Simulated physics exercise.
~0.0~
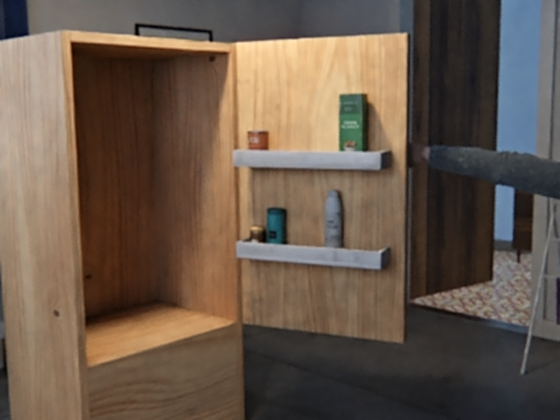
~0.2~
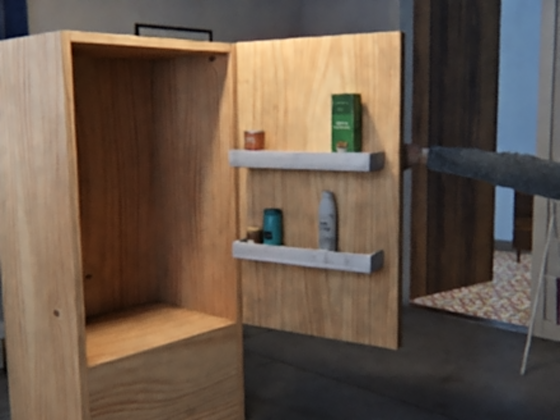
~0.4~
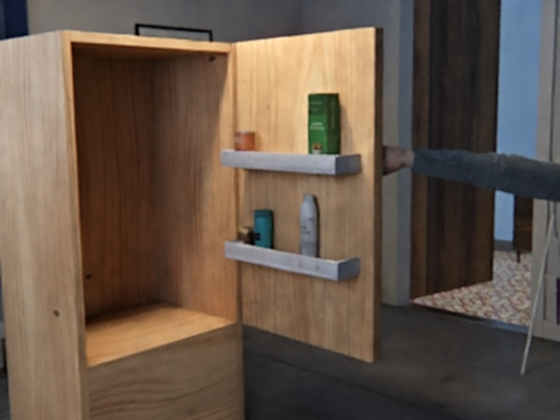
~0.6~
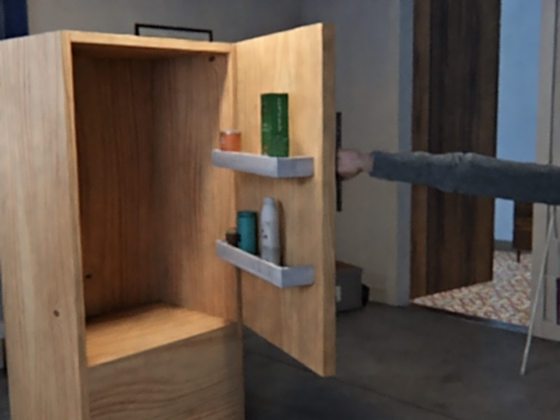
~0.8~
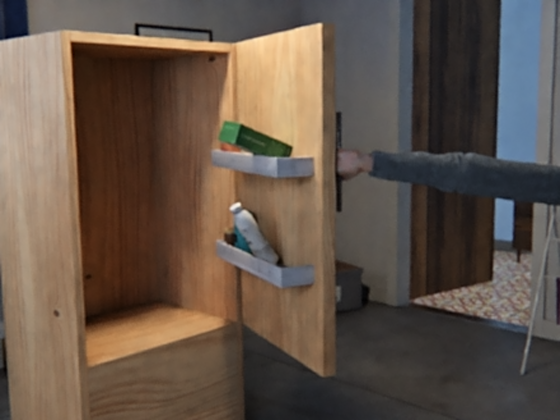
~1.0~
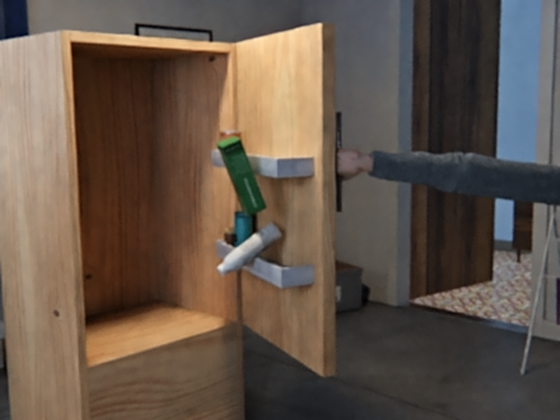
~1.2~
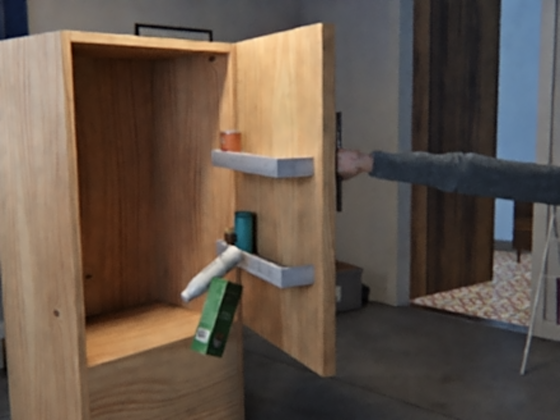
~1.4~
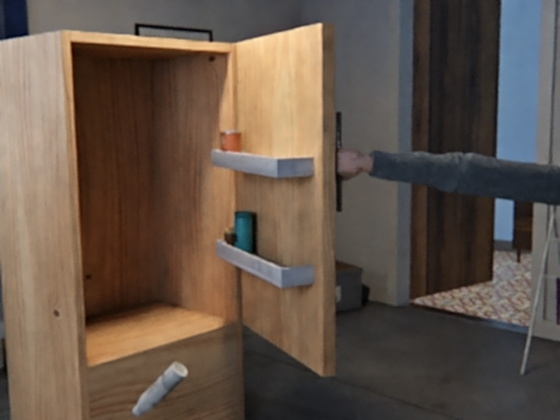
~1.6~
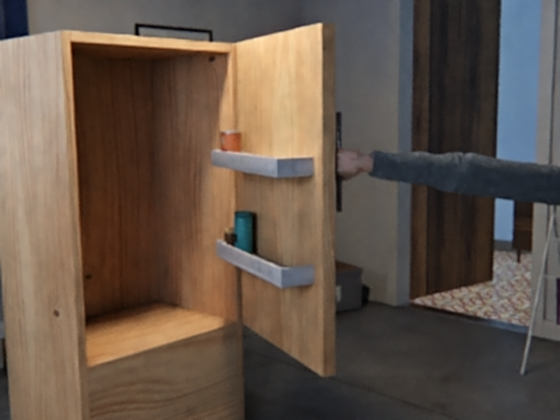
A hand swings the cupboard door inward and stops, and the green carton and white bottle fall out.
